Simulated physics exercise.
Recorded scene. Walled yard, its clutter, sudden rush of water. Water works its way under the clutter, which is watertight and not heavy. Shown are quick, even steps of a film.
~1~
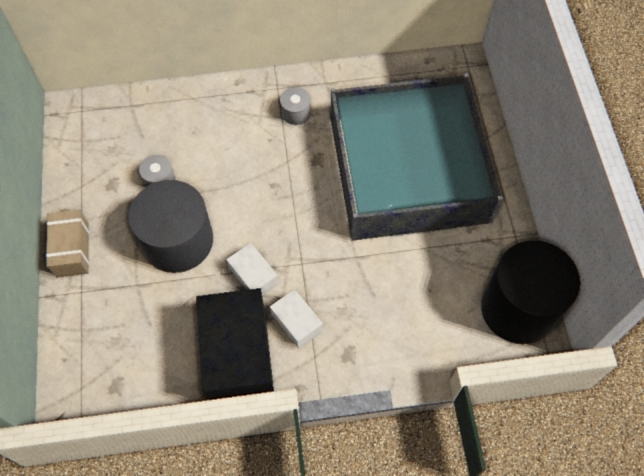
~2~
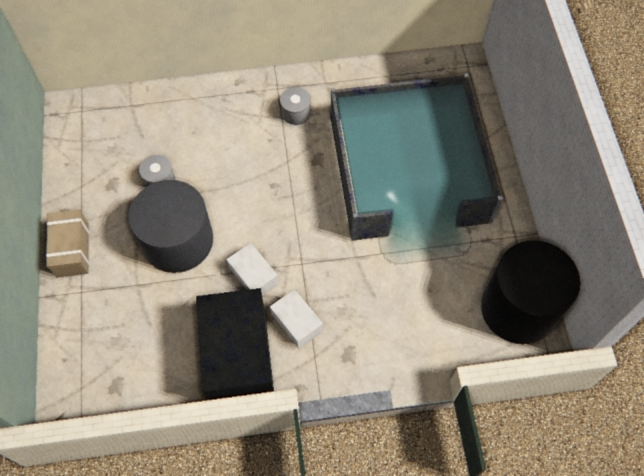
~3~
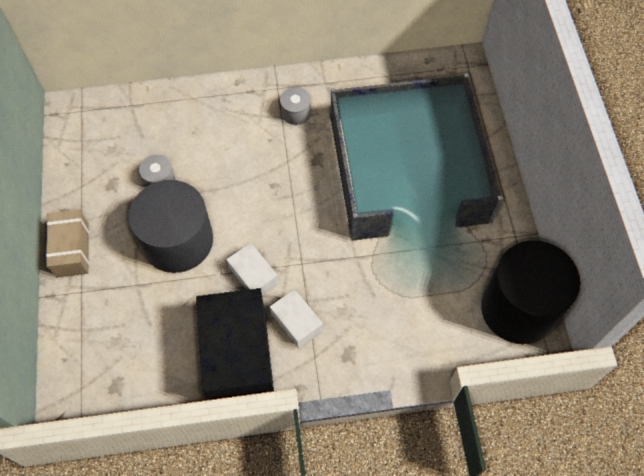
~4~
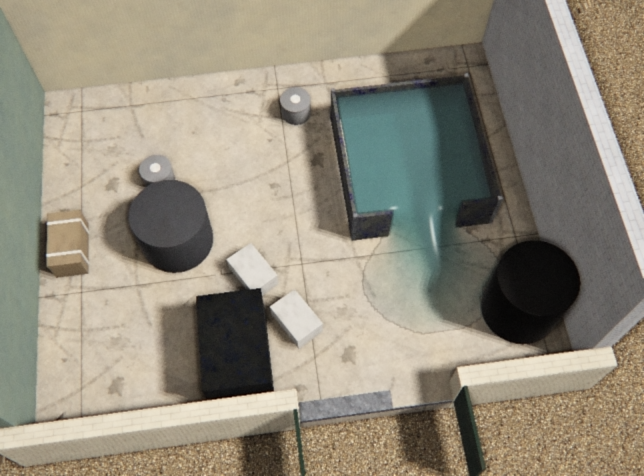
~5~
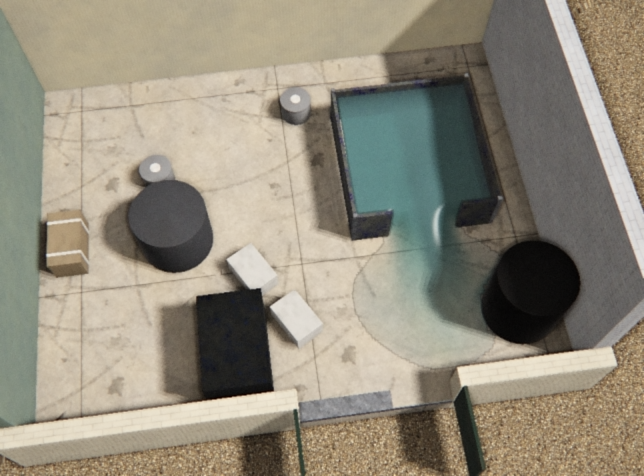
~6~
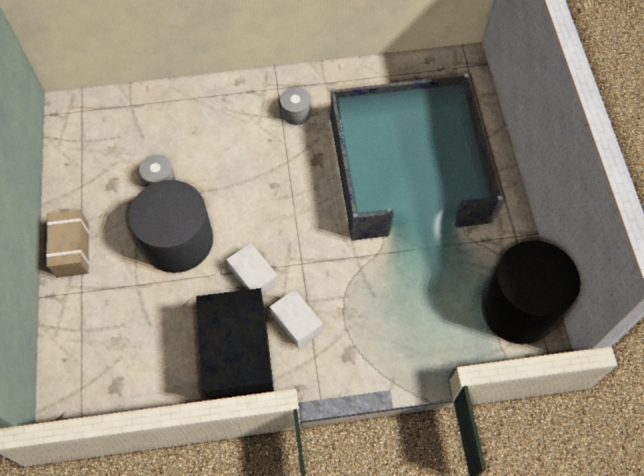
Water pours through a gap that opens in the front wall of a dark-edged teal pool at the upper right of a walled yard, seen from high above. Black and dark grey cylinders, a black box, two white blocks, a tan crate and small grey canisters stand about the pale tiled floor. The sheet spreads toward the front wall and around the black cylinder, while the objects and camera stay still.
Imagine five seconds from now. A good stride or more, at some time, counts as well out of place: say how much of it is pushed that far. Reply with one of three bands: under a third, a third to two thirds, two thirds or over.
Under a third.
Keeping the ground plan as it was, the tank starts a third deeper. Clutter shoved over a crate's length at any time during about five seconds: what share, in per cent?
By my count, 0 %.
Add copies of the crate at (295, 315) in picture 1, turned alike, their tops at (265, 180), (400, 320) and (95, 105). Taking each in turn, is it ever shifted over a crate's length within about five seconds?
In order: Hardly budges, shoved clear, then hardly budges.
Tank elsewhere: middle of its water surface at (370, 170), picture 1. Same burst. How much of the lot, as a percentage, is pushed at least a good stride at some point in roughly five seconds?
About 0 per cent.
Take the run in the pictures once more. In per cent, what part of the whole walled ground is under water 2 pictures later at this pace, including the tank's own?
I'd say around 25 in a hundred.
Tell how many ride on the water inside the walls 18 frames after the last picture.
The count comes to 0.
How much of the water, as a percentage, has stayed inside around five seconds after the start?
About 66 percent.
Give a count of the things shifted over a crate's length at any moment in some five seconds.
0 of them.
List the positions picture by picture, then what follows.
The first picture shows a crate at (252, 267) rests on the ground; a tub at (156, 168), on the bottom; 0 of 5 have shifted.
The second picture shows a crate at (252, 267) rests on the ground; a tub at (156, 168), on the bottom; 0 of 5 have shifted.
The third picture shows a crate at (252, 267) rests on the ground; a tub at (156, 168), on the bottom; 0 of 5 have shifted.
The fourth picture shows a crate at (252, 267), on the bottom; a tub at (156, 168), on the bottom; 0 of 5 have shifted.
The fifth picture shows a crate at (252, 267) rests on the ground; a tub at (156, 168) rests on the ground; 0 of 5 have shifted.
The sixth picture shows a crate at (252, 267), on the bottom; a tub at (156, 168) rests on the ground; 0 of 5 have shifted.
A moment on, 0 of 5 are well off their spots; 0 afloat.
Next, 0 of 5 are well off their spots; 0 afloat.
Later, 0 of 5 are well off their spots; 0 afloat.
In the end, 0 of 5 are well off their spots, and 0 have been at some point; 0 afloat.
